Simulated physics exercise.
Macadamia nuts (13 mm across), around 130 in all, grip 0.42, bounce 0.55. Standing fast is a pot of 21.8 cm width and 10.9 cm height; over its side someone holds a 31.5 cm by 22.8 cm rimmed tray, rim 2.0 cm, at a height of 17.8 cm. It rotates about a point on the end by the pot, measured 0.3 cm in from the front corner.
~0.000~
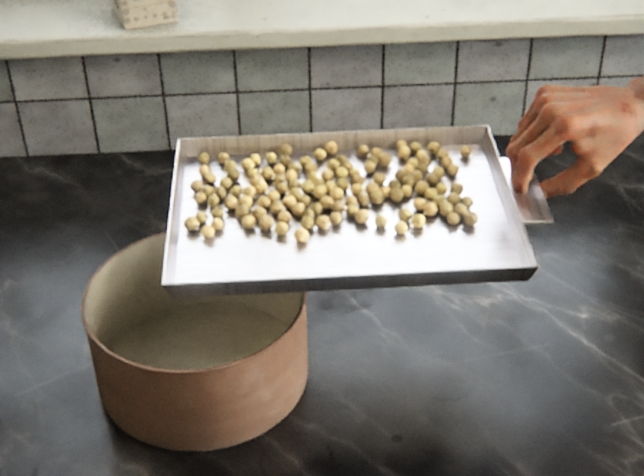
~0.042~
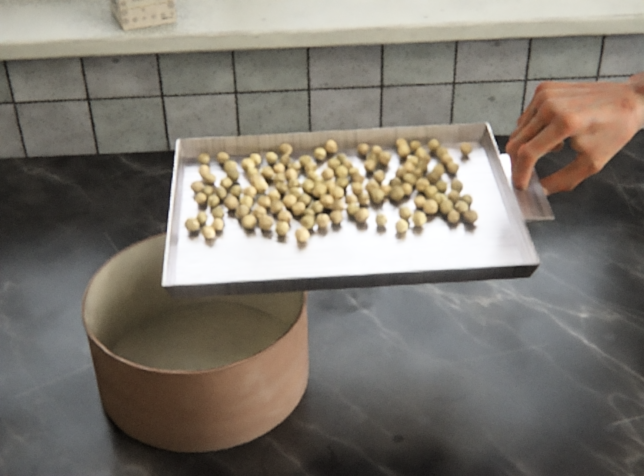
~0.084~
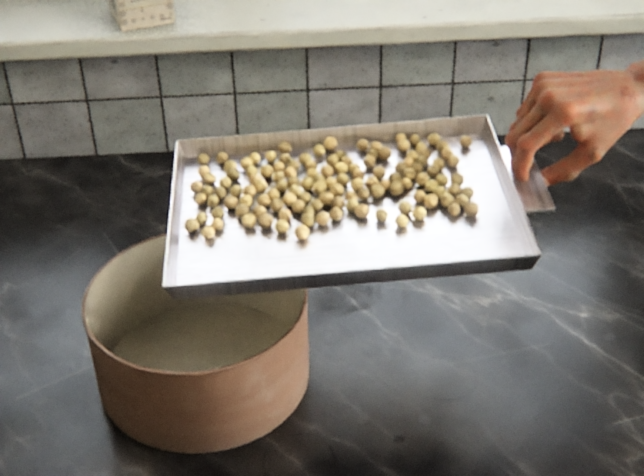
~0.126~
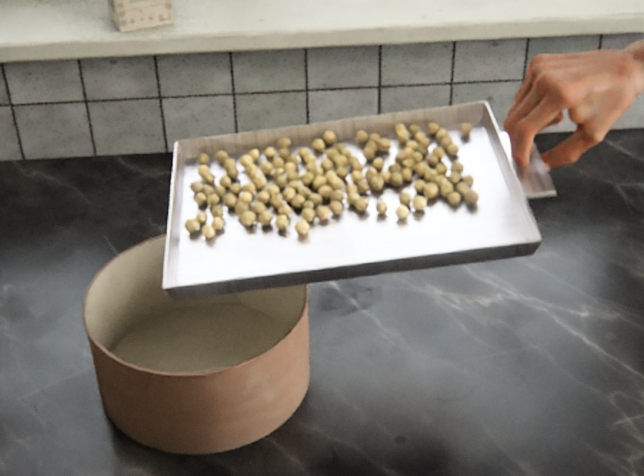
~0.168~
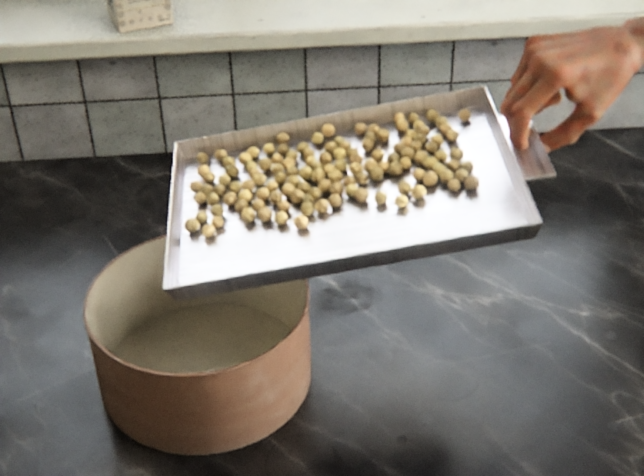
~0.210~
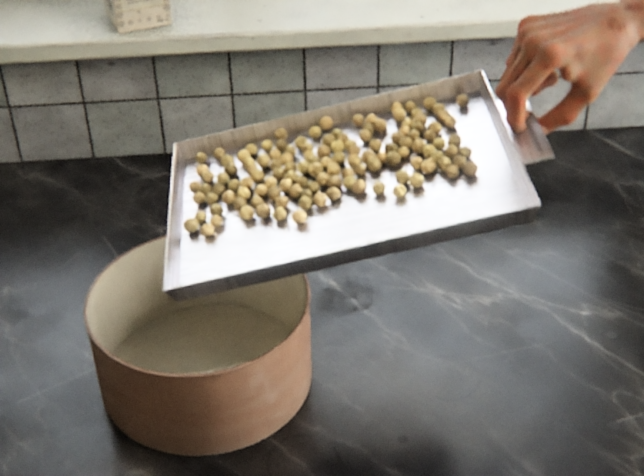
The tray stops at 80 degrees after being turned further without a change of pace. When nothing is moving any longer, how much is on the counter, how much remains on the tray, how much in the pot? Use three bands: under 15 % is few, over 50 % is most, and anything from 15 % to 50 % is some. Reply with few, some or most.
Counter: Some, tray: Few, pot: Most.
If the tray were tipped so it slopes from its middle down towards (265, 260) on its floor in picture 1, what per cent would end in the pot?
Around 5 percent of them.
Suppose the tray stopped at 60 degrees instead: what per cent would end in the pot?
That would be around 15 percent.
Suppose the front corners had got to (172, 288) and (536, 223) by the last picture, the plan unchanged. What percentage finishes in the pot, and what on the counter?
Final per cent - pot 0, counter 100.
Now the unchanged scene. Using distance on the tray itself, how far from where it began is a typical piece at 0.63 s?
About 10 cm.
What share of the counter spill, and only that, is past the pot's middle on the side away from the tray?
Share: Close to 90 %.
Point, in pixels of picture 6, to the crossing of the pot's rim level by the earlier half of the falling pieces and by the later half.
Early: About (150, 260); late: About (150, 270).
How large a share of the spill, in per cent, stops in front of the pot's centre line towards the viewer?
About 10 per cent.
After 0.63 s, tilt 44 degrees; the tray holds 100 %, the pot 0 %.
After 0.91 s, tilt 66 degrees; the tray holds 85 %, the pot 5 %.
Then, at 1.30 s, tilt 80 degrees; the tray holds 30 %, the pot 40 %.
By 2.6 s all is still; counter 30 %, tray 0 %, pot 70 %.
